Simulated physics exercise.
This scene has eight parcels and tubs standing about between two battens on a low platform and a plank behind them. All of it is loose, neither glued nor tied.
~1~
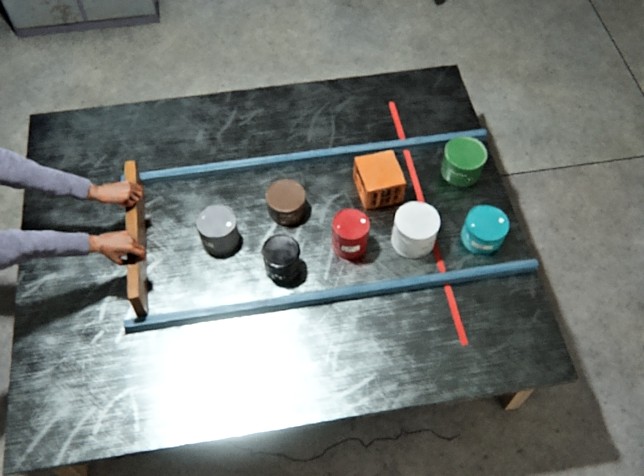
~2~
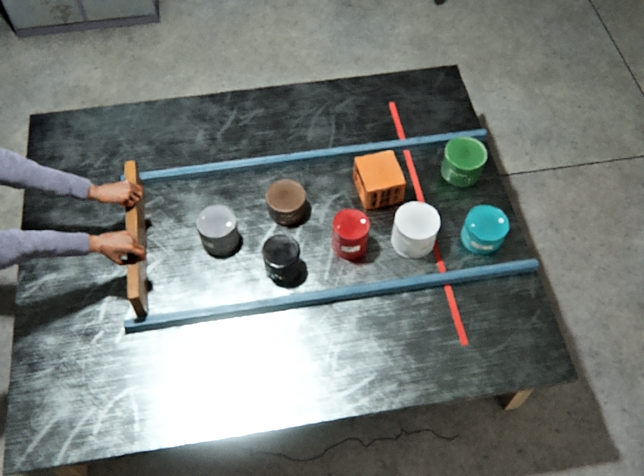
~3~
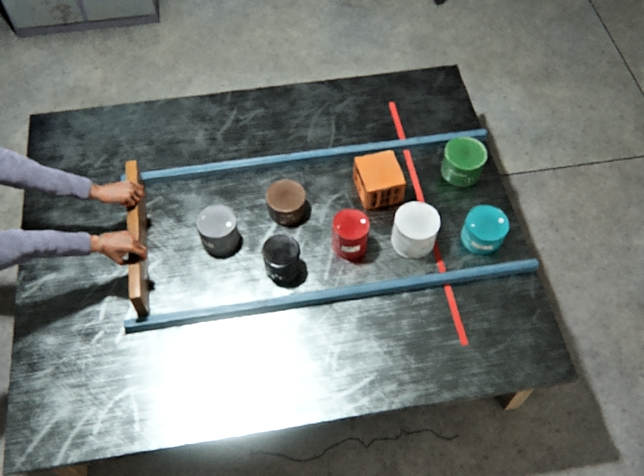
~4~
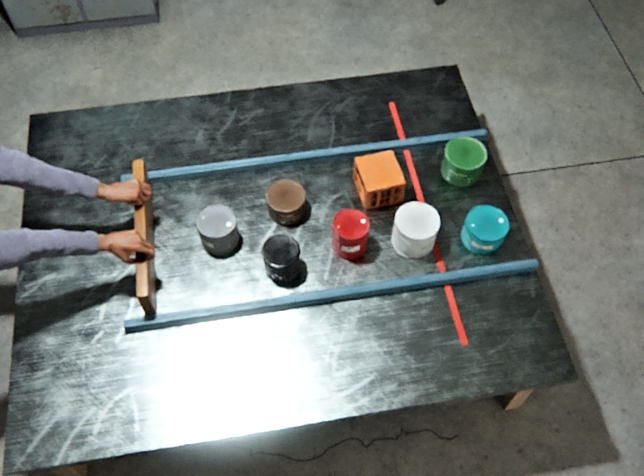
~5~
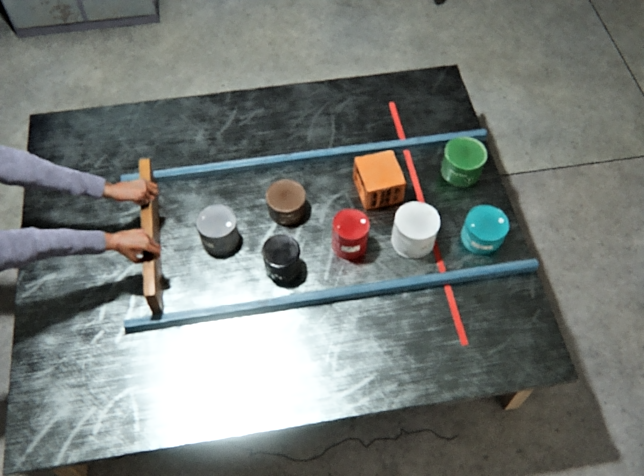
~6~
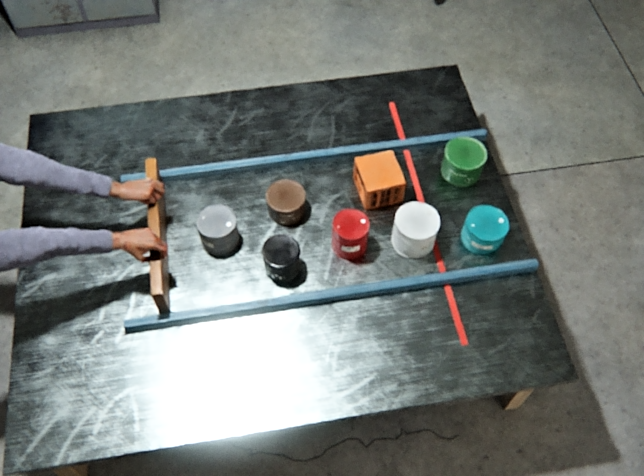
Two hands held a wooden plank upright at the left of a dark table, then slid it slightly right between two blue strips, while the tubs and orange box ahead of it stayed still.
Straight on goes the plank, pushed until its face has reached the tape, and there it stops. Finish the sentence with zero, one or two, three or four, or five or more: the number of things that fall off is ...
The number of things that fall off is one or two.
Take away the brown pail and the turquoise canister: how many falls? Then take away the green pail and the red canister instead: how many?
I'd say 0 the first time and 0 the second time.
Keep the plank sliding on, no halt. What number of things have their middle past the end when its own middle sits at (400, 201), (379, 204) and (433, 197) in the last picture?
Counts per position: 1 / 0 / 2.
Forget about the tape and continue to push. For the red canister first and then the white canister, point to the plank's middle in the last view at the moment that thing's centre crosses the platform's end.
Approx. (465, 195) / approx. (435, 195) for the other.
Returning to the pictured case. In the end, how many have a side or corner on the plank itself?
Contact count: 3.
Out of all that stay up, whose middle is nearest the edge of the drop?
Foremost, the white canister.
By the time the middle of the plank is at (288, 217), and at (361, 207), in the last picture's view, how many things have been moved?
I make it 3 at the first spot and 7 at the other.
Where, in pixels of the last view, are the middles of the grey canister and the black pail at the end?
Final pixels, roughly: (444, 199) for the first, (453, 232) for the other.
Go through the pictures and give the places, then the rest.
The first frame shows green pail (463, 162); turquoise canister (485, 230); white canister (415, 230); plank (137, 237); tape (424, 210).
The second frame shows turquoise canister (485, 230); plank (137, 237).
The third frame shows white canister (415, 230); brown pail (286, 203).
The fourth frame shows green pail (463, 162); grey canister (218, 230).
The fifth frame shows turquoise canister (485, 230); black pail (282, 259).
The sixth frame shows green pail (463, 162); turquoise canister (485, 230); white canister (415, 230); plank (158, 234); tape (424, 210).
Soon after, none off yet; green pail at rest near (463, 162); turquoise canister at rest near (485, 230); white canister at rest near (415, 230).
In the end, the number that fall off is one or two; gone, turquoise canister and green pail.
